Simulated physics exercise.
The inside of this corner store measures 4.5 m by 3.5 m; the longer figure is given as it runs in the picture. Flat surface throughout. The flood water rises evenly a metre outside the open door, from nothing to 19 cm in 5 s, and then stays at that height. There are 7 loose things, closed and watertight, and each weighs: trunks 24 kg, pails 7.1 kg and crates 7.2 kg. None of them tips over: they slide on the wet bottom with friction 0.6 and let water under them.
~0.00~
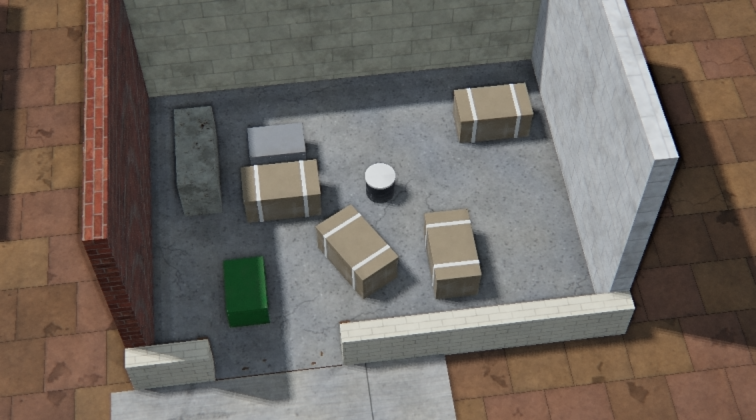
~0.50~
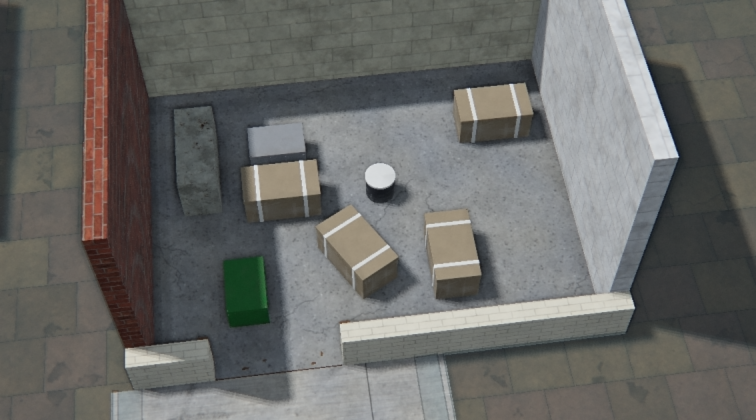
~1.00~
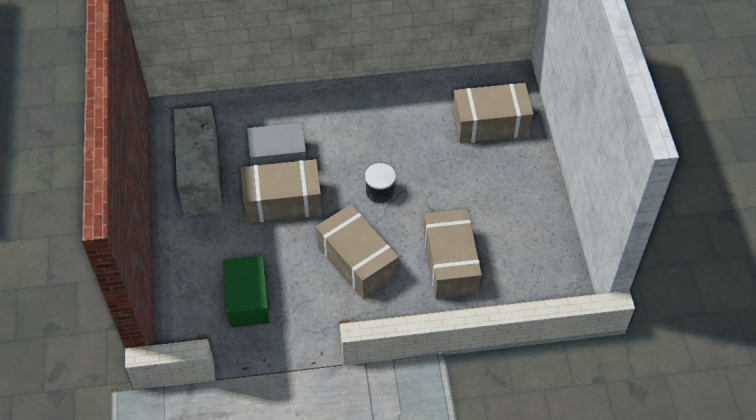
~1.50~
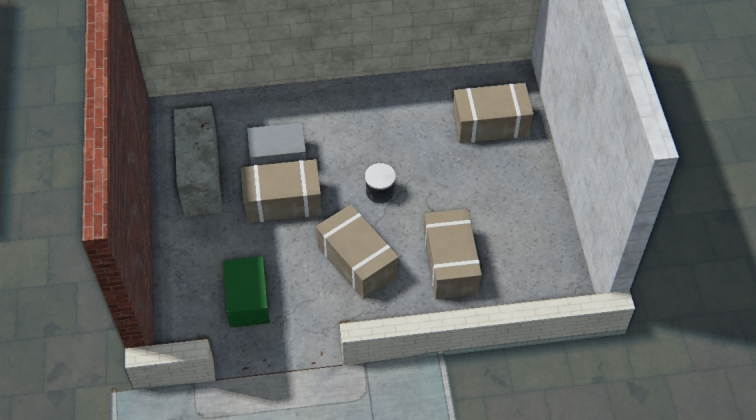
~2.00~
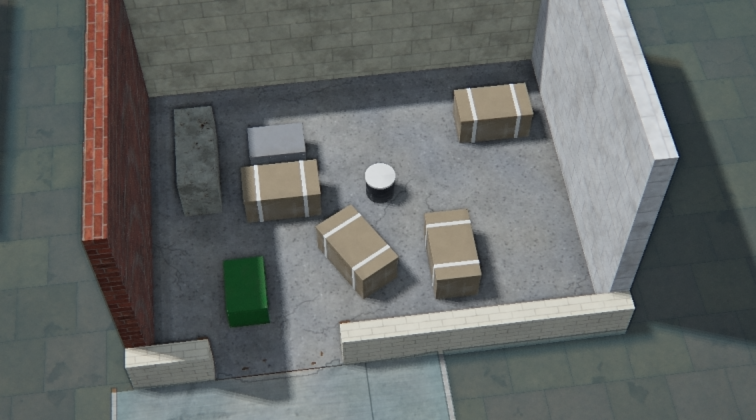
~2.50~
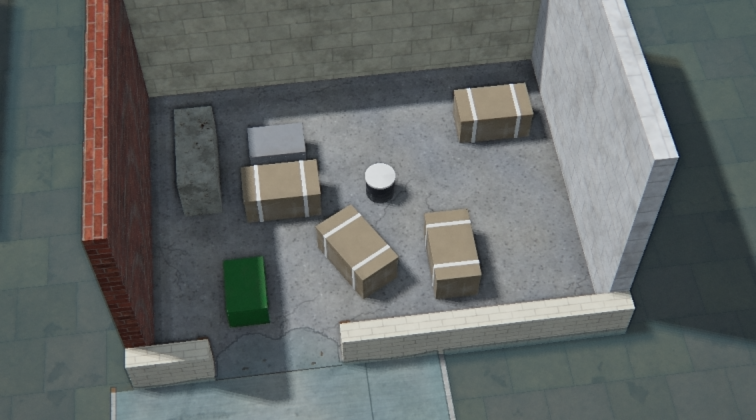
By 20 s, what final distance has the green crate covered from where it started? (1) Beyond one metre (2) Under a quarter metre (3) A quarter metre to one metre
1.
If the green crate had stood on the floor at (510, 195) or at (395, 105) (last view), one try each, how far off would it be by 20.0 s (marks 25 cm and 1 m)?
First try it drifts well away, second try it drifts well away.
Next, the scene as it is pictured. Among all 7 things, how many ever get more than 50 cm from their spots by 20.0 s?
Tally: 7.
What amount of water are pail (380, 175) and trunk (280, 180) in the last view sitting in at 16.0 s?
First about 7 cm, second about 9 cm.
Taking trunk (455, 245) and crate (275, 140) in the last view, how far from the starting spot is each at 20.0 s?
They sit 250 cm and 100 cm away, in the order given.
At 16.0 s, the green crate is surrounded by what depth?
Depth: About 16 cm.
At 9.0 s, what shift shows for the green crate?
60 cm, give or take.
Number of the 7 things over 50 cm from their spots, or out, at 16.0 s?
6 of them.
After 4.0 s the green crate is near (236, 263), 0.3 m from its start, aground; 0 afloat.
After 9.0 s the green crate is near (181, 277), 0.6 m from its start, afloat; 3 afloat.
After 16.0 s the green crate is near (316, 72), 2.7 m from its start, afloat; 6 afloat.
After 20.0 s the green crate is near (515, 213), 2.8 m from its start, afloat; 7 afloat.
